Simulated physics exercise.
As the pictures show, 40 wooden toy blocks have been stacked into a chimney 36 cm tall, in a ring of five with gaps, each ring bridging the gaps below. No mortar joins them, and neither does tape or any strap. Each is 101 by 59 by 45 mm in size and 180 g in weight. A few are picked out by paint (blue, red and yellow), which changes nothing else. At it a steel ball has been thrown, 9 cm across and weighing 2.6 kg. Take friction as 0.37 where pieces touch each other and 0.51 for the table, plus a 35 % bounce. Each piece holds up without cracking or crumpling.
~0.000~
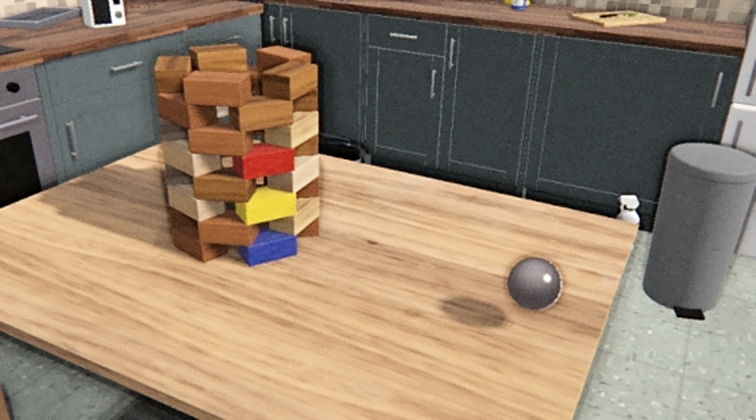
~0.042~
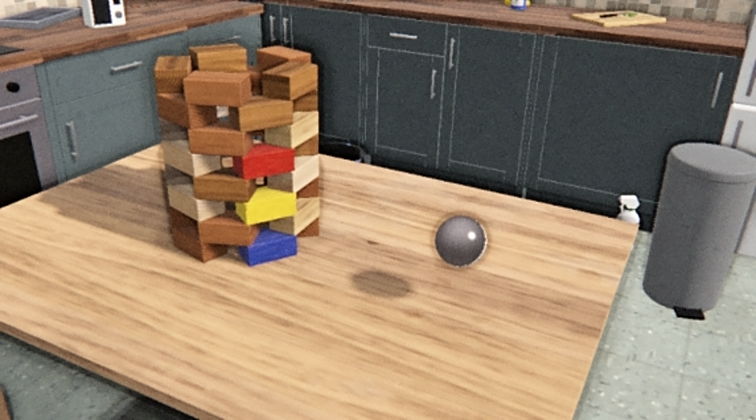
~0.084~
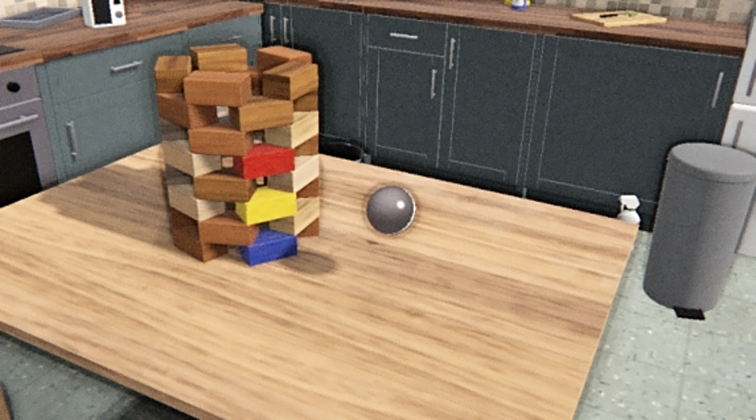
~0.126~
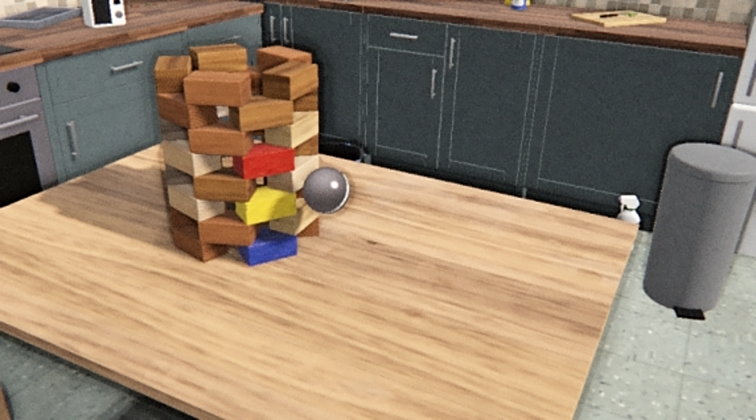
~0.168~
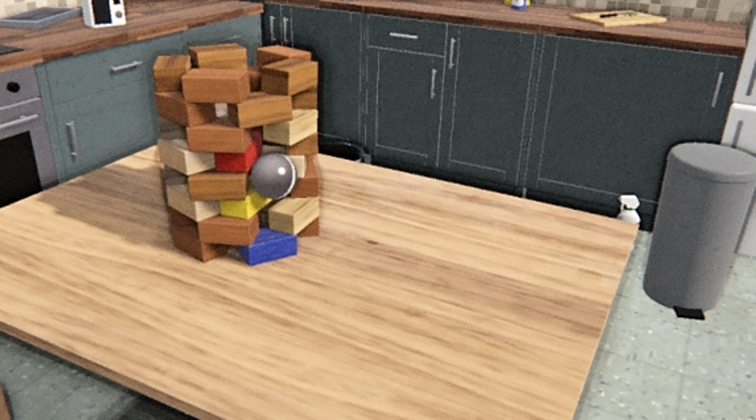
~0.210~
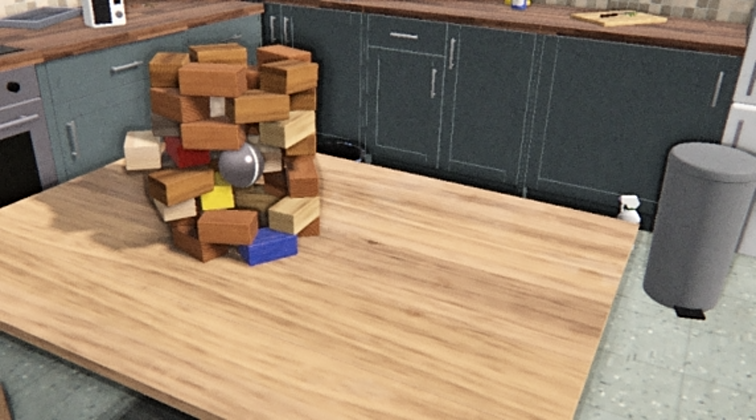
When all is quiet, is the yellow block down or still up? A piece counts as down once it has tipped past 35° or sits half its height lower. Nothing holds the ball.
Once things settle, that block does not survive.
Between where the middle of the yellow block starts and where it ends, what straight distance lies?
Start and end lie near 28 cm apart.
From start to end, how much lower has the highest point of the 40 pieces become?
About 8 cm.
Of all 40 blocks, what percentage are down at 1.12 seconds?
60 per cent at that moment.
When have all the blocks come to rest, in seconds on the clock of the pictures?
Near 2.0 s.
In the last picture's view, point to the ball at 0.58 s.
It should be near pixel (61, 168).
After 0.34 s, ball still moving; 12 of the 40 blocks down; yellow block 44 mm lower; red block leaning 25°, 18 mm lower.
After 0.58 s, ball still moving; 22 of the 40 blocks down; yellow block 45 mm lower; red block on its side.
After 1.12 s, ball still moving; 25 of the 40 blocks down; yellow block leaning 47°, 55 mm lower; red block leaning 27°, 88 cm lower.
At rest (2.0 s), ball rolling away; 25 of the 40 blocks down; yellow block on its side; red block 93 cm lower; blue block unmoved. As the last picture would show them, middles, yellow block near (154, 217).
